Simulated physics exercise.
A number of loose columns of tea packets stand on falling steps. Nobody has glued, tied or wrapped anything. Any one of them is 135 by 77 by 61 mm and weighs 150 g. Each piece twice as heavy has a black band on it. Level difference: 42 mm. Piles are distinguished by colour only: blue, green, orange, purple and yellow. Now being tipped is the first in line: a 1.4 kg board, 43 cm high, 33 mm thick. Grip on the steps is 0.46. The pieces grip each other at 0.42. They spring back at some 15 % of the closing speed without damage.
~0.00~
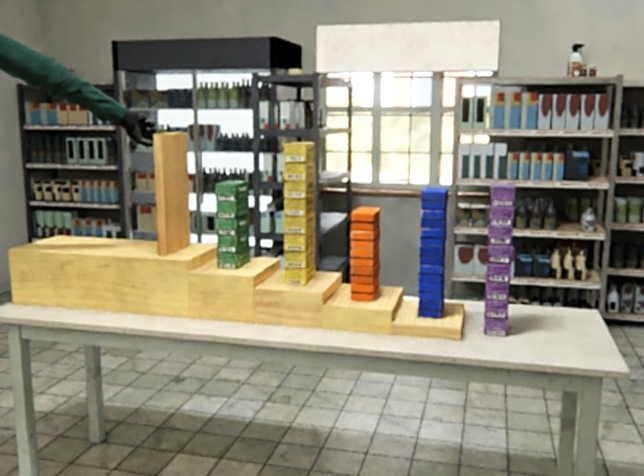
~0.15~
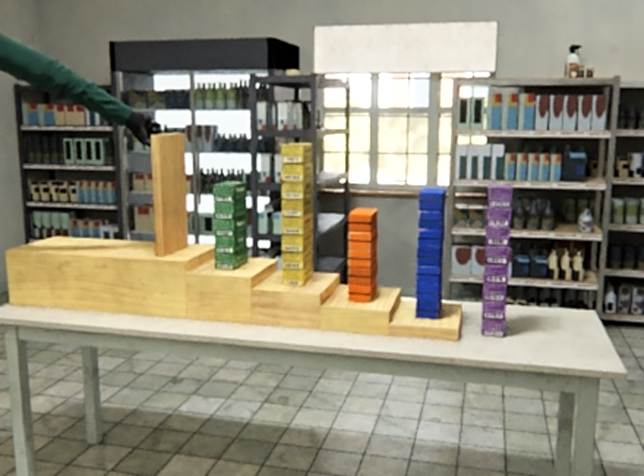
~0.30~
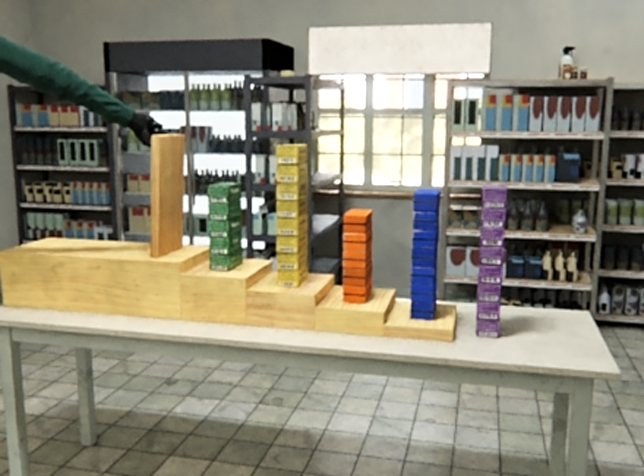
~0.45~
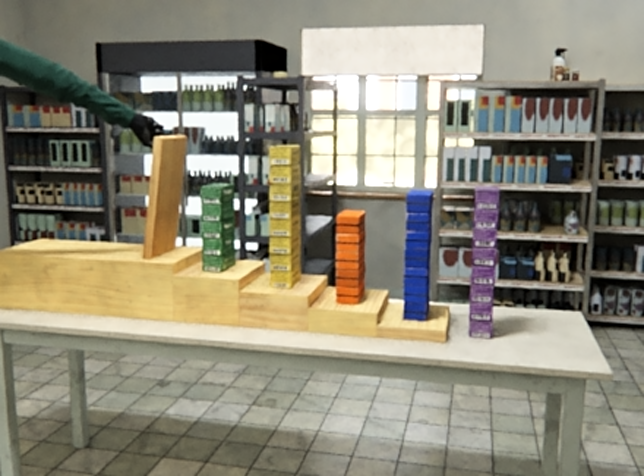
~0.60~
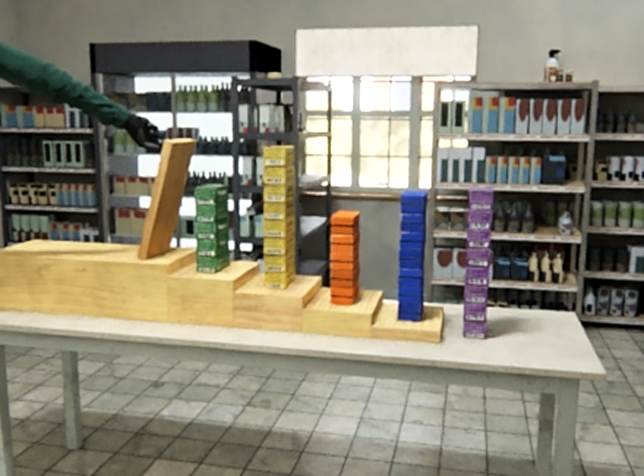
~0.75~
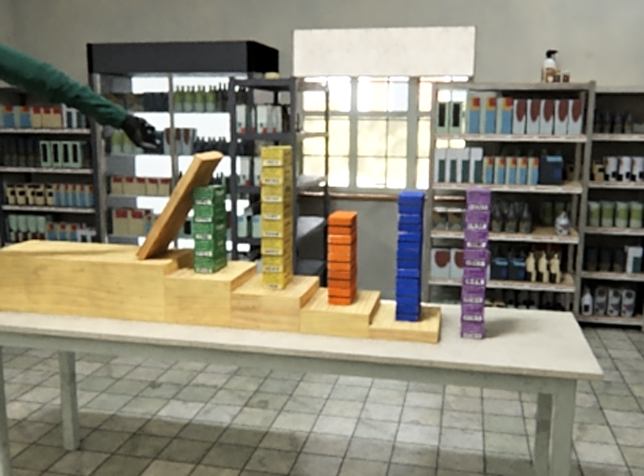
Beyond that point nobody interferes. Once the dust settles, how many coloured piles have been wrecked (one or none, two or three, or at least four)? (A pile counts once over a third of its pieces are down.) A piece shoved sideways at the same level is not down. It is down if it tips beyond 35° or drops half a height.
Lost: Upwards of three.
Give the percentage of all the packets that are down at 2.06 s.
By then 90 %.
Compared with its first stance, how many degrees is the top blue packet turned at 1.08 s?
Measured against how it began, the tilt is near 0 degrees.
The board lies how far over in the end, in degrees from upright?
It ends up leaning about 80 degrees from upright.
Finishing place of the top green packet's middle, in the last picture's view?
I'd say its middle settles close to (311, 268).
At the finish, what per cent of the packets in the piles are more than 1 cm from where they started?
100 in a hundred.
Around 1.08 s, board 75° from upright; 5 of the 33 packets down; top yellow packet tipped 31°, 21 mm lower; top green packet tipped 4°, 7 cm lower.
Around 1.58 s, board 82° from upright; 17 of the 33 packets down; top green packet tipped 55°, 24 cm lower; top yellow packet tipped 34°, 28 cm lower.
Around 2.06 s, board 82° from upright; 29 of the 33 packets down; top blue packet tipped 72°, 20 cm lower; top purple packet tipped 69°, 20 cm lower.
Around 2.50 s, board 82° from upright; 32 of the 33 packets down; top blue packet upside down; top purple packet upside down.
Finally (2.9 s), board 82° from upright; 32 of the 33 packets down; top green packet tipped 57°, 25 cm lower; top blue packet tipped 46°, 1.12 m lower. Wrecked, blue, green, orange, purple and yellow. Seen by the last camera, middles, top green packet near (311, 268).
